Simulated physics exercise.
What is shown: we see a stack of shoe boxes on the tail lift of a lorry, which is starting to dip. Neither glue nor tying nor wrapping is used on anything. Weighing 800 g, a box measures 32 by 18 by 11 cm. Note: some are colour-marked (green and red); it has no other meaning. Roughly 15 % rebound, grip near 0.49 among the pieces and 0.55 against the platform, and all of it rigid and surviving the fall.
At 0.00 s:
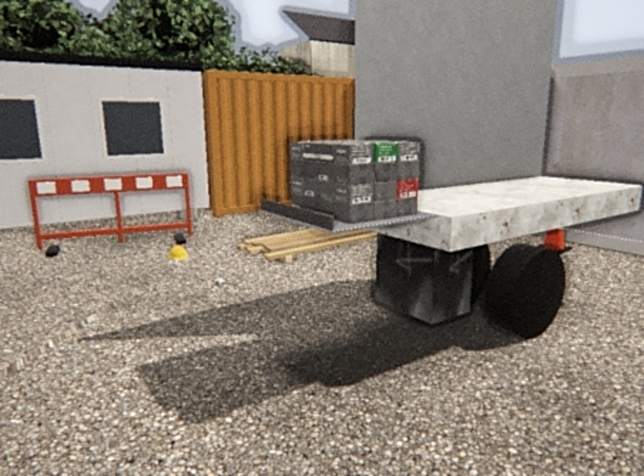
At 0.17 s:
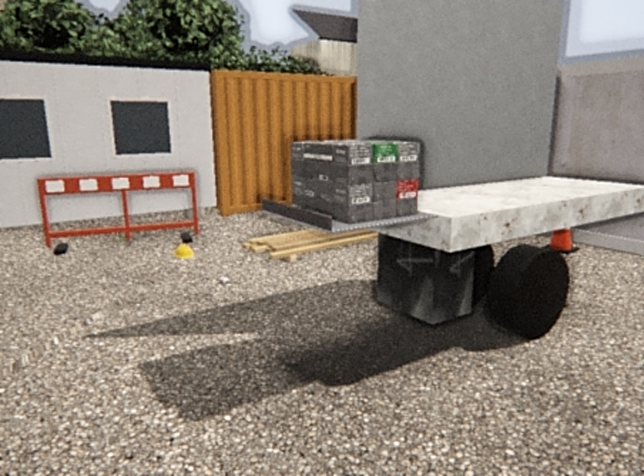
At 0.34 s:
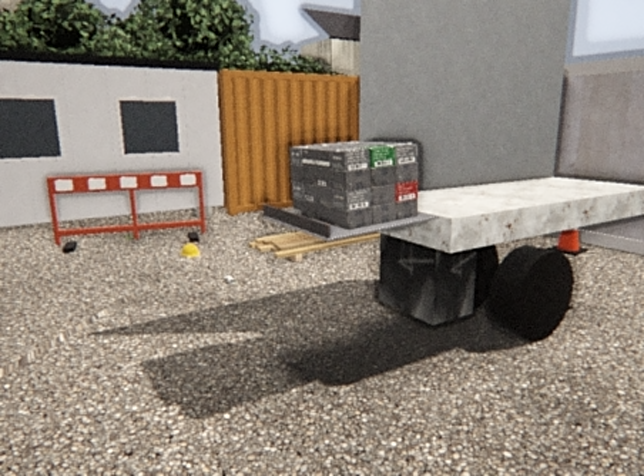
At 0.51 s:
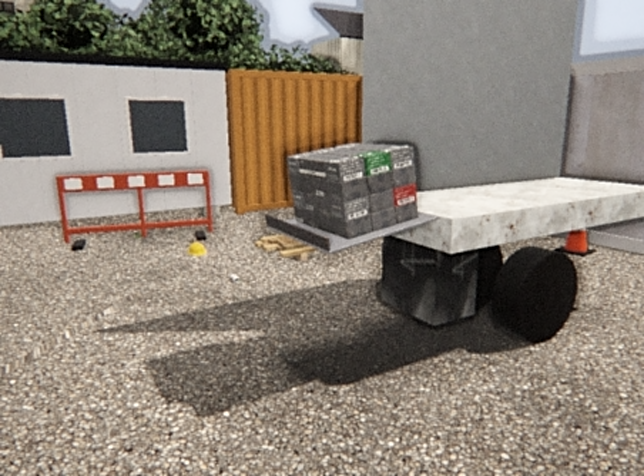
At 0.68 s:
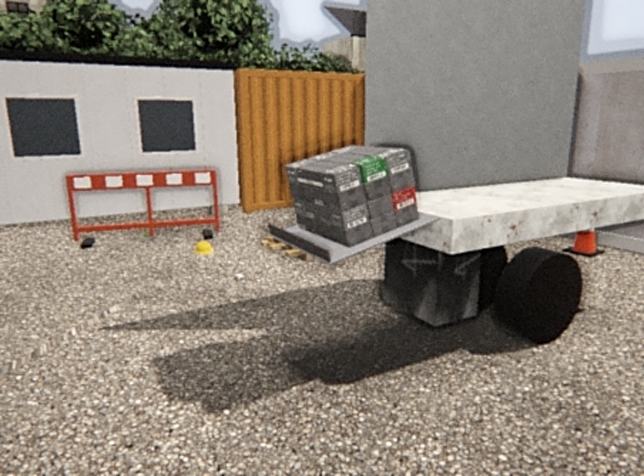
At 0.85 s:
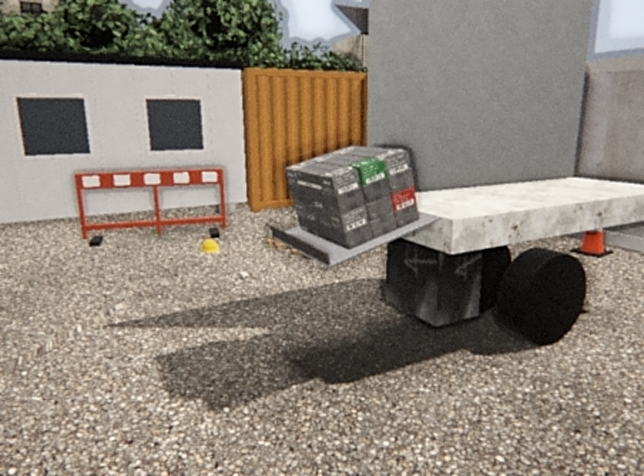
Gravel yard, a tail lift behind a flatbed lorry tilting gently down to the left, carrying stacked dark boxes with it.
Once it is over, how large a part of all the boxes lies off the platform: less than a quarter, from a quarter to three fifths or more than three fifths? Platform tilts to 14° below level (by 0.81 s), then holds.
My guess is the part that ends up off lands shy of a quarter.
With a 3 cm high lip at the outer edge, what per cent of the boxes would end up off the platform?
You'd get 0 in a hundred.
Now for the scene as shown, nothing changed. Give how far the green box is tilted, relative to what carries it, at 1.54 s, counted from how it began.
Its tilt comes to about 0° at that moment.
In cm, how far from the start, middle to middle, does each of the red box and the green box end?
Red: 5 cm, green: 15 cm.
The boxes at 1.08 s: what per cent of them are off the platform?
0 percent by then.
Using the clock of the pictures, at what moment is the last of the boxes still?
Close to 1.5 seconds, I'd say.
After 0.94 s, slope 14°; none of the 30 boxes off the platform.
At rest (1.6 s), slope 14°; none of the 30 boxes off the platform; green box unmoved; red box unmoved. That is 0 per cent. As the last picture would show them, middles, green box near (366, 171), red box near (397, 197).
